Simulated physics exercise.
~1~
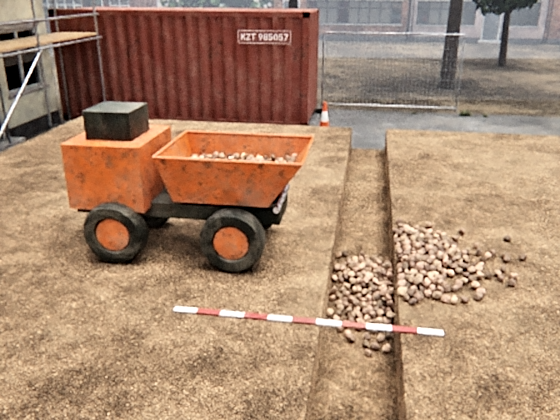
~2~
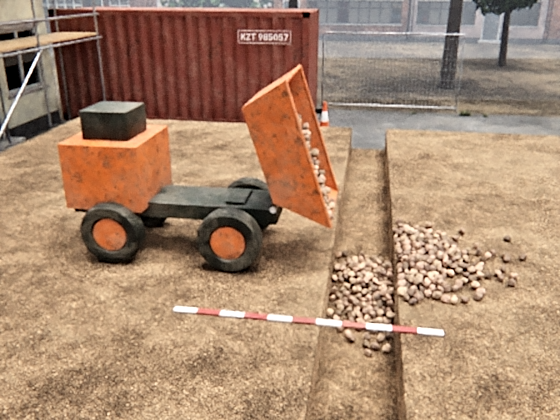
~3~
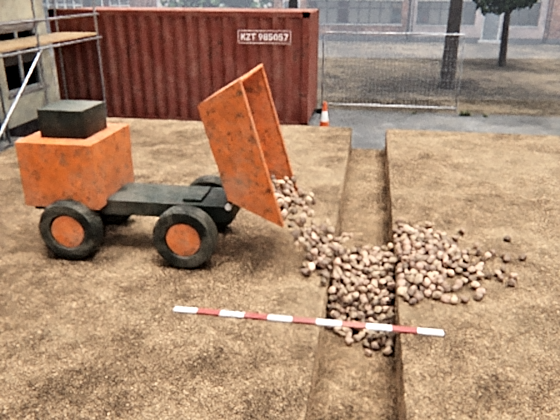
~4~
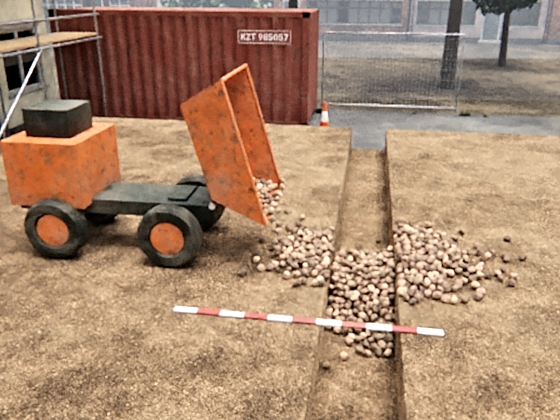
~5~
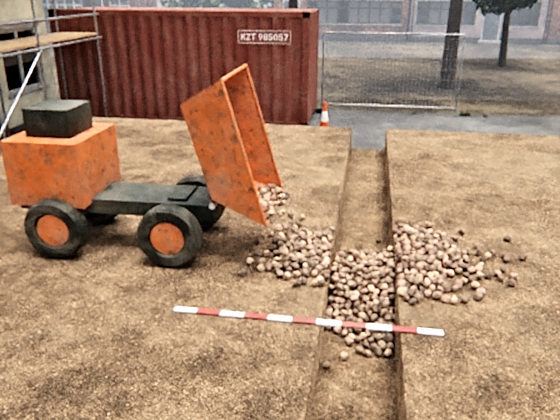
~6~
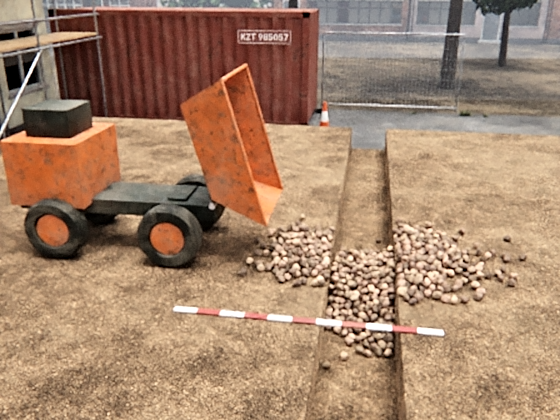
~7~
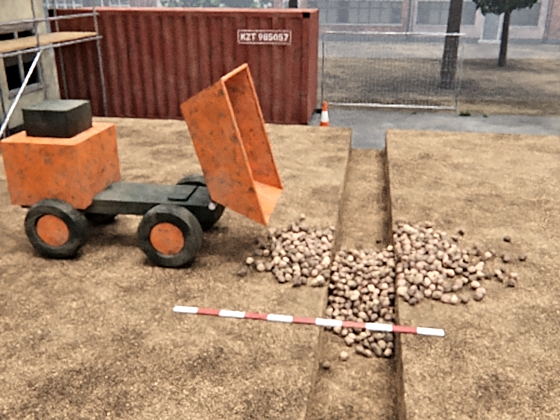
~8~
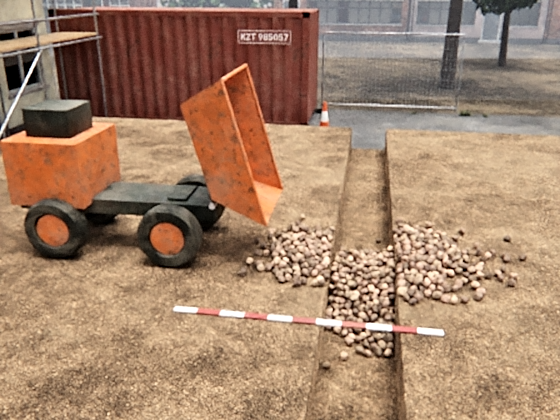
An orange dumper tips its skip steeply toward a trench and backs away to the left as stones slide out, filling more of the trench and piling on its near side, until the emptied skip stays raised and everything is still.
